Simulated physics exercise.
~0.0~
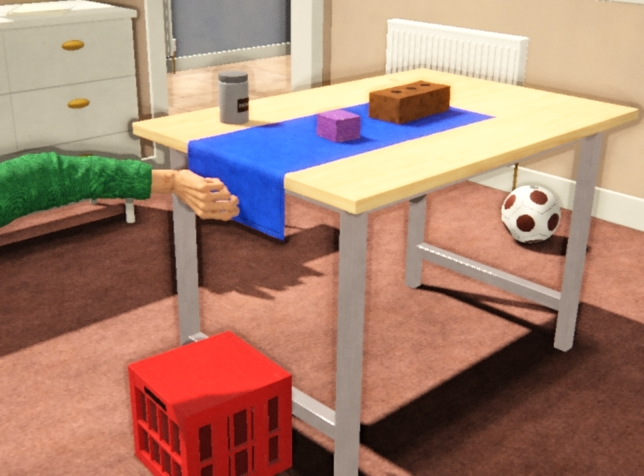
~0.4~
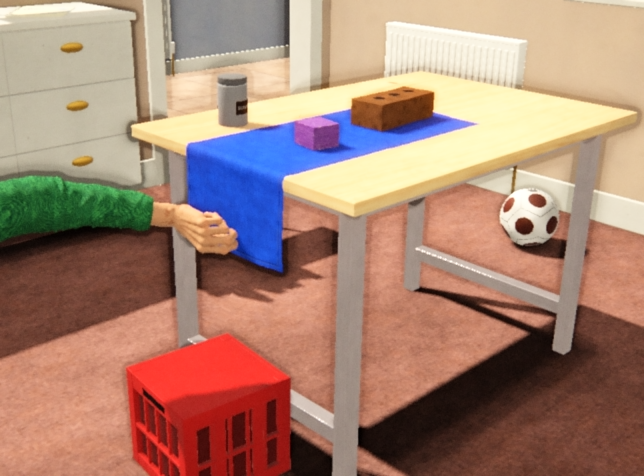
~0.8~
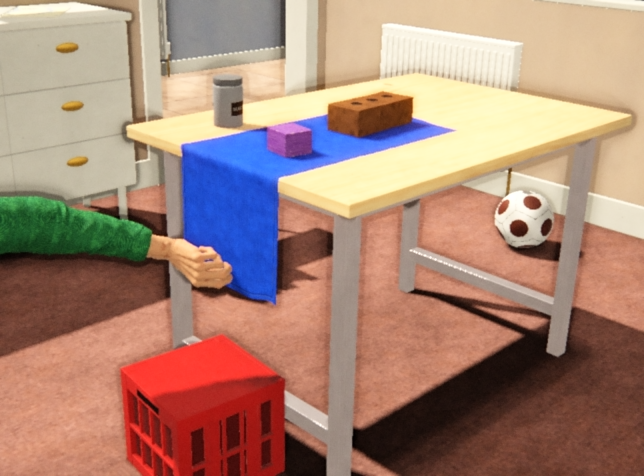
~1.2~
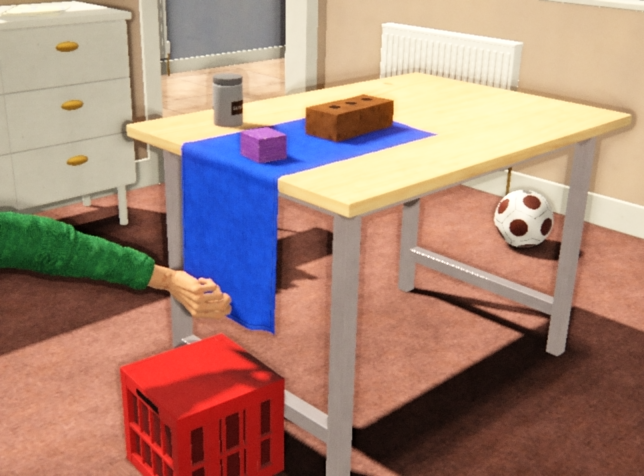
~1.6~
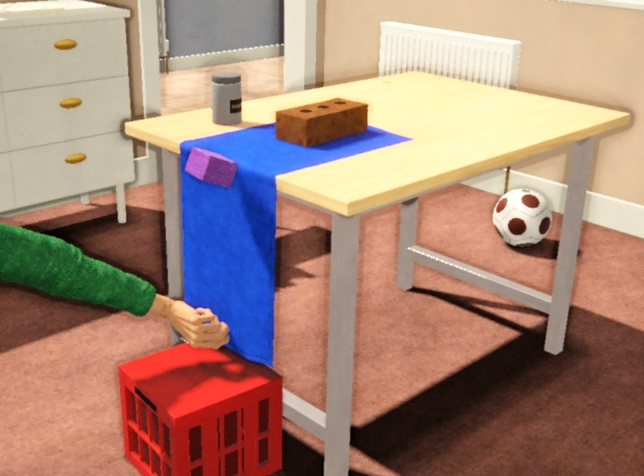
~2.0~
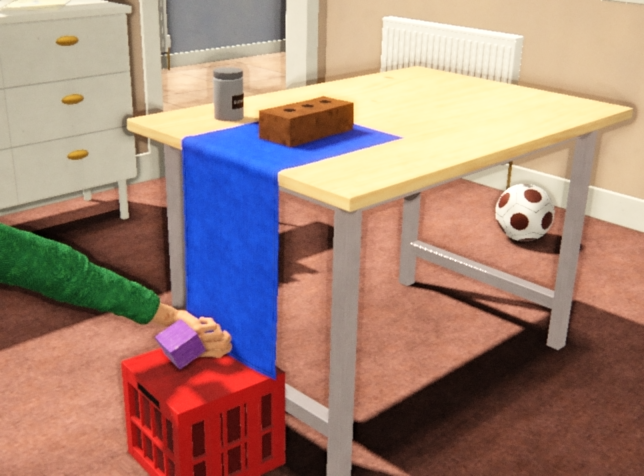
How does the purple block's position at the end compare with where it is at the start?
At the start the purple block sits on the blue cloth on top of the table, in front of the brick. By the end it is off the table, lower and further left, beside the hand at the top of the red crate.
